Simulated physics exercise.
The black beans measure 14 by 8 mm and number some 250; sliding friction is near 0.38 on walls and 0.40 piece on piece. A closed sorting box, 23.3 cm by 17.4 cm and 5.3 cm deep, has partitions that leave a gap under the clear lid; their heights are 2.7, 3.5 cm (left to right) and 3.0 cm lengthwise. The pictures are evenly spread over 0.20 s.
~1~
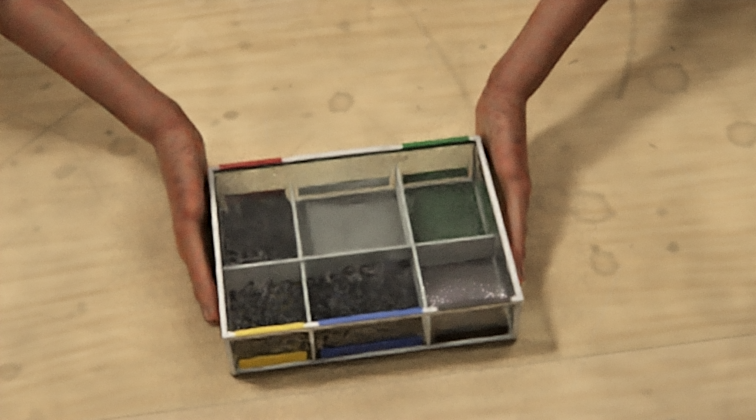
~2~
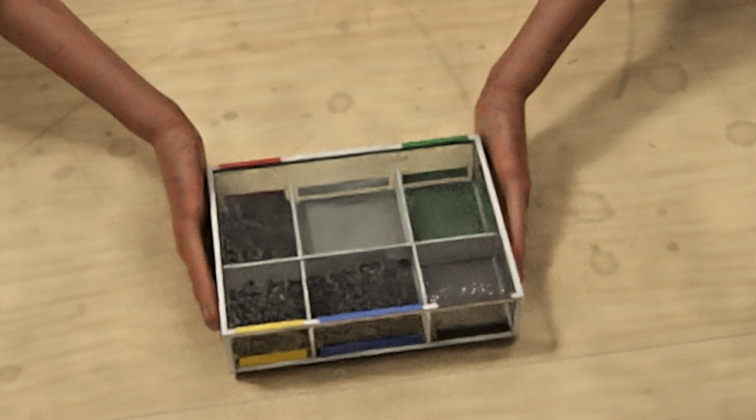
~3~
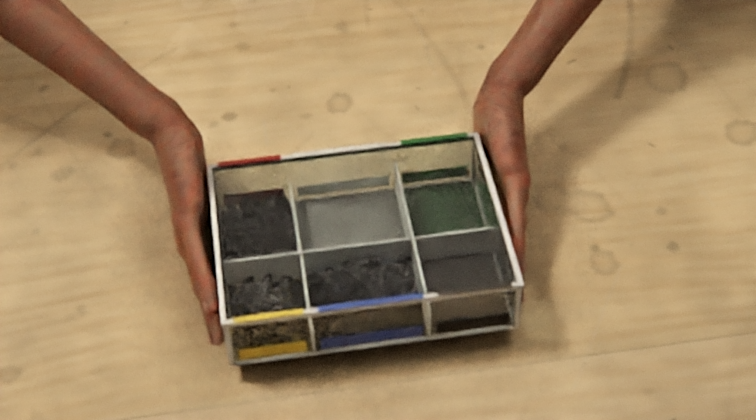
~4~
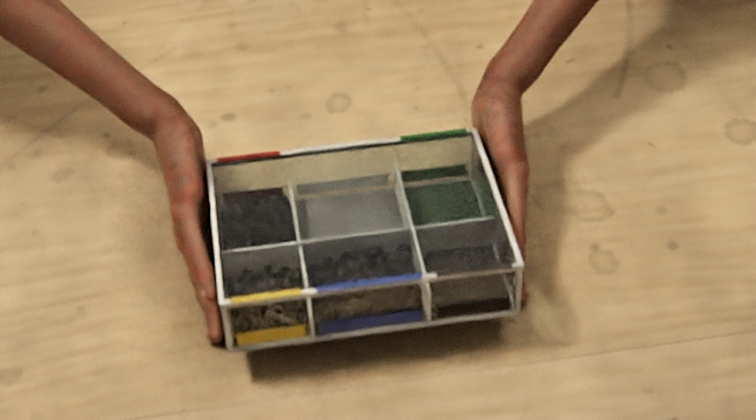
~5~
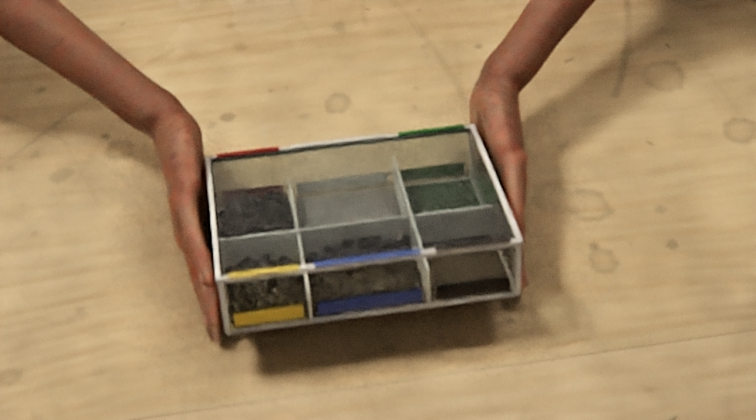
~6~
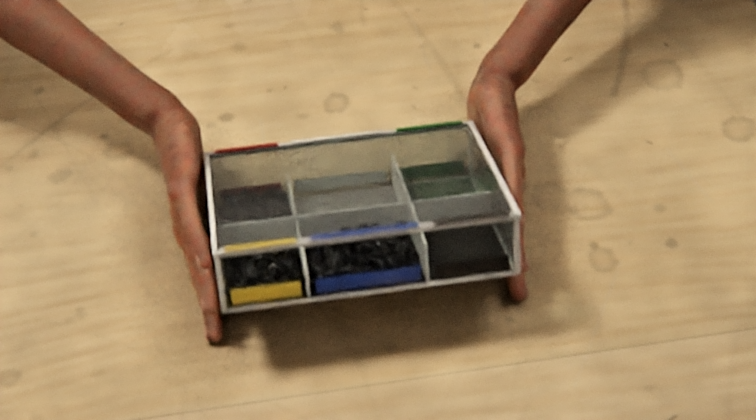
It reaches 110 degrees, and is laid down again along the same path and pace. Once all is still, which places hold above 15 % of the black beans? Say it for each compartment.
Red compartment: Over; blue compartment: Under; green compartment: Under; yellow compartment: Under; white compartment: Over; black compartment: Under.
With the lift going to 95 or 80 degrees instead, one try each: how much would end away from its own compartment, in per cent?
Some 55 and 40 per cent.
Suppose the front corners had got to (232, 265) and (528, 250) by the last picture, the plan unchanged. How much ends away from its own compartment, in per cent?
In that case some 75 per cent.
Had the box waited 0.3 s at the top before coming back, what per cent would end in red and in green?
Then: Red 50; green 5.
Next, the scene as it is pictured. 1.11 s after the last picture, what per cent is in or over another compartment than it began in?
Roughly 65 per cent.
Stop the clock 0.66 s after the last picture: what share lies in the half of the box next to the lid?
About 80 per cent.
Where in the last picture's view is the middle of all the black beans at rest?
Around (298, 215).
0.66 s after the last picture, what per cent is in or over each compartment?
Red 45; blue 15; green 0; yellow 10; white 30; black 0.
Then, 0.66 s after the last picture, tilt 110 degrees; red 45 %, blue 15 %, yellow 10 %, white 30 %.
Then, 1.11 s after the last picture, tilt 46 degrees; red 50 %, green 5 %, white 45 %.
Then, 1.62 s after the last picture, tilt 0 degrees; red 50 %, green 5 %, white 45 %.
In the end, red 50 %, blue 0 %, green 5 %, yellow 0 %, white 45 %, black 0 %.
